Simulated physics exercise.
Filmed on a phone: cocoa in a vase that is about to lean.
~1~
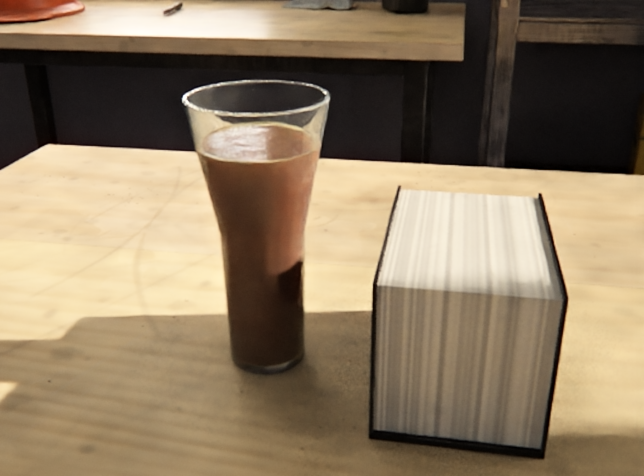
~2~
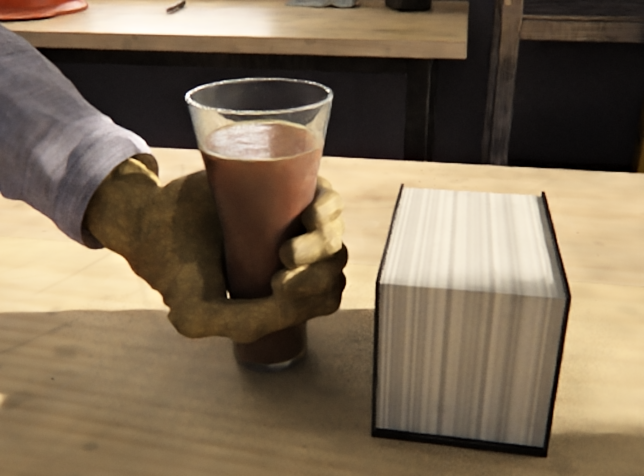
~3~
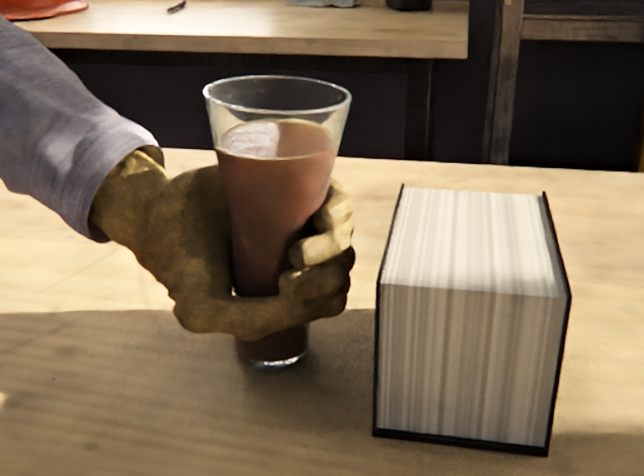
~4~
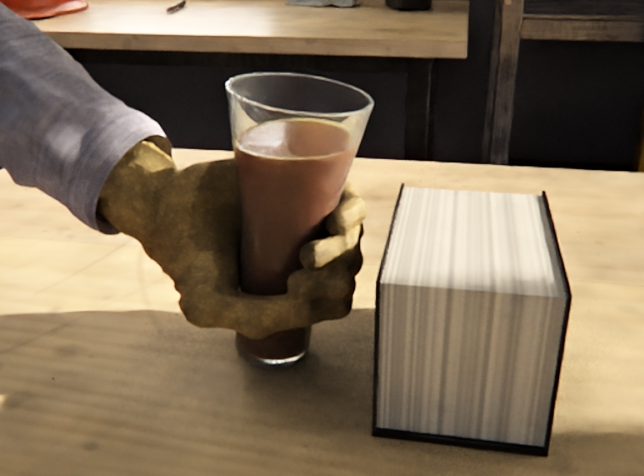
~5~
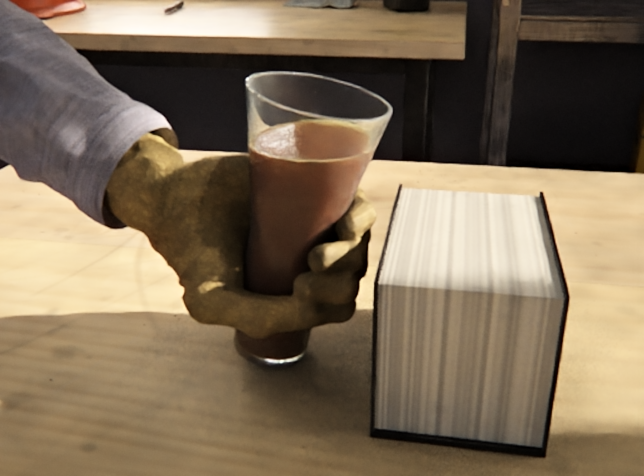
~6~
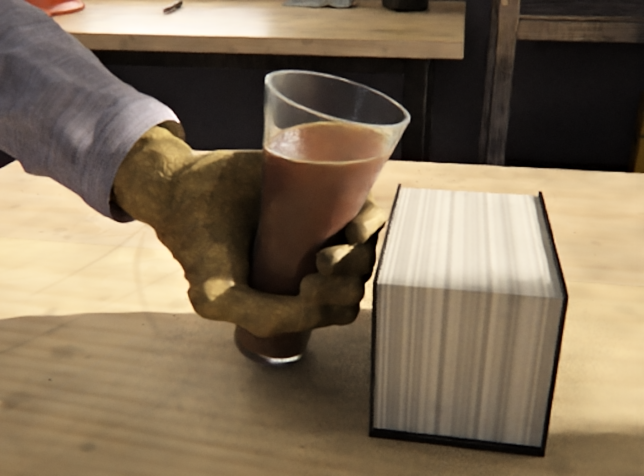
A gloved hand grips a vase of cocoa and tilts it right towards a thick book.
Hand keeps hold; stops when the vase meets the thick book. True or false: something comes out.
False.
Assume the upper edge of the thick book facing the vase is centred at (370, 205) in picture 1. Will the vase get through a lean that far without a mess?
Outcome: Fully contained.
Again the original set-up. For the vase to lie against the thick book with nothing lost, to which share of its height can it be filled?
Close to 90 %.
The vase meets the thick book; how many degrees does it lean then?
It settles at about 25 degrees from upright.
A moment on, the vase leans by about 20°; all is still inside.
Further on, the vase leans by about 25°; all is still inside.
When it is over, the vase leans by about 25°, against the thick book; all is still inside.
